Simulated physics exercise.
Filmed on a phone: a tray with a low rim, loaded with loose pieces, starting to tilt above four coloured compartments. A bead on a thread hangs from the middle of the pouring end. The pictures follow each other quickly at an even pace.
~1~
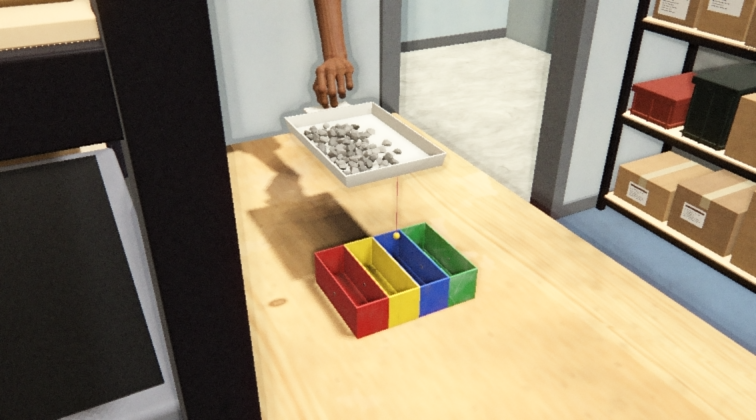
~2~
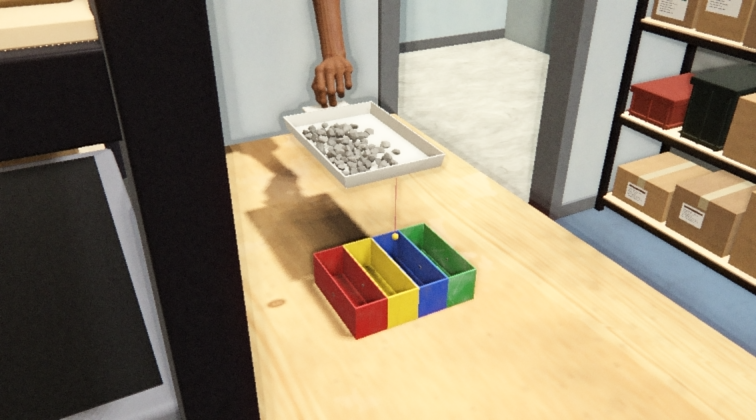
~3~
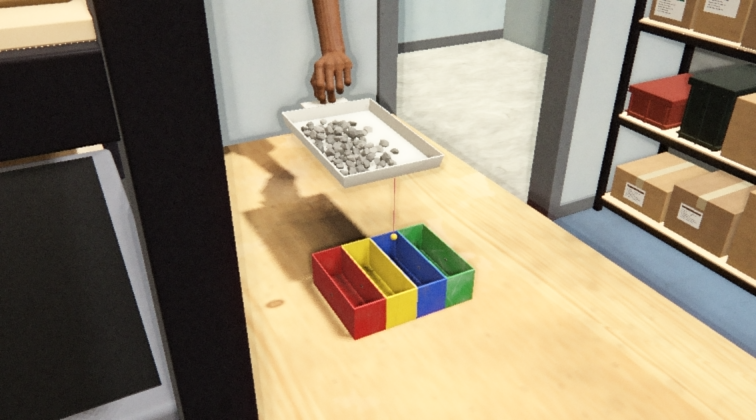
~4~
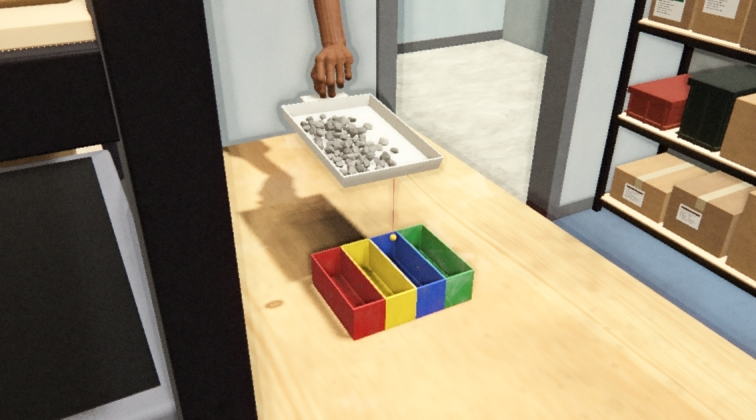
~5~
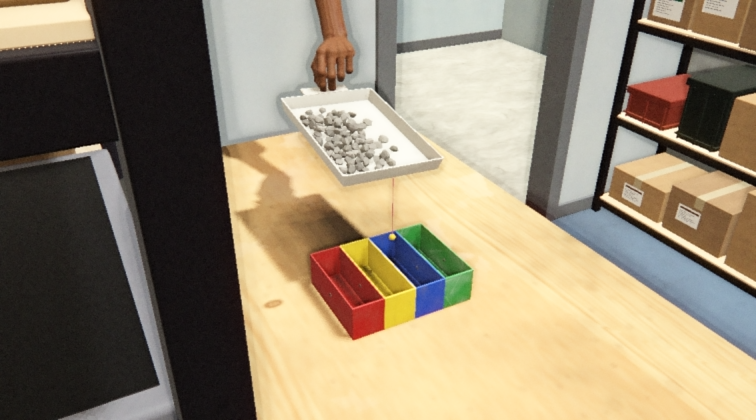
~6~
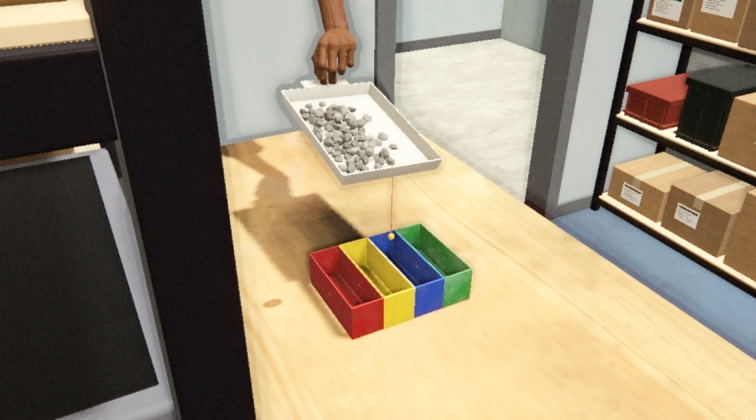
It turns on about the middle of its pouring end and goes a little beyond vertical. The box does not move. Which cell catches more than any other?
The green cell gets the most.
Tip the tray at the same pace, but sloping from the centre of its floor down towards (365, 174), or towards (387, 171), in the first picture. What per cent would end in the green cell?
The first gives 0 %, the second 20 %.
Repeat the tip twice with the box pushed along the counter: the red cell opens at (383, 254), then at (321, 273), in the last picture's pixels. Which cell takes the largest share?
The first try: Blue. The second: The green one.
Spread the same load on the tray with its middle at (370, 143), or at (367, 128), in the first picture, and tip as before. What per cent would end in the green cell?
First some 50, then 50 per cent.
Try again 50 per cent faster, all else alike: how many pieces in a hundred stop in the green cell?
About 40 per cent.
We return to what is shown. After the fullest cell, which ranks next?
Second comes the cell in blue.
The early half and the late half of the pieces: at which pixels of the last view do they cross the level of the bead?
At about (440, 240), then at (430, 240).
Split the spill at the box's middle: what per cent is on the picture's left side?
Roughly 0 in a hundred.
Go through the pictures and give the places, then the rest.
In the first picture, corners of the pouring end at (348, 174) and (443, 153), level; middle of the load at (353, 149), bits of gravel; bead on its thread at (396, 236); red cell at (373, 315); yellow cell at (404, 305); blue cell at (434, 295); green cell at (463, 285).
In the second picture, corners of the pouring end at (346, 175) and (442, 153), level; middle of the load at (351, 149).
In the third picture, corners of the pouring end at (345, 175) and (440, 154), tipped barely, lowest at the right corner; middle of the load at (350, 147).
In the fourth picture, corners of the pouring end at (345, 175) and (440, 156), tipped a little, lowest at the right corner; middle of the load at (350, 144).
In the fifth picture, corners of the pouring end at (345, 174) and (440, 157), tipped a little, lowest at the right corner; middle of the load at (349, 141).
In the sixth picture, corners of the pouring end at (345, 173) and (439, 157), tipped a little, lowest at the right corner; middle of the load at (349, 138); red cell at (368, 316); yellow cell at (399, 305); blue cell at (429, 295); green cell at (457, 286).
Soon, tray tipped steeply; all on the tray.
A while on, tray tipped right over; most on the tray; a small part in the green cell; a small part in the blue cell; a small part falling or outside the box.
Towards the end, tray tipped past a quarter turn; about half in the green cell; about a quarter in the blue cell; a stray few in the yellow cell; about a quarter falling or outside the box.
Finally, tray tipped past a quarter turn; about half in the green cell; about a quarter in the blue cell; a stray few in the yellow cell; none in the red cell; about a quarter outside the box.
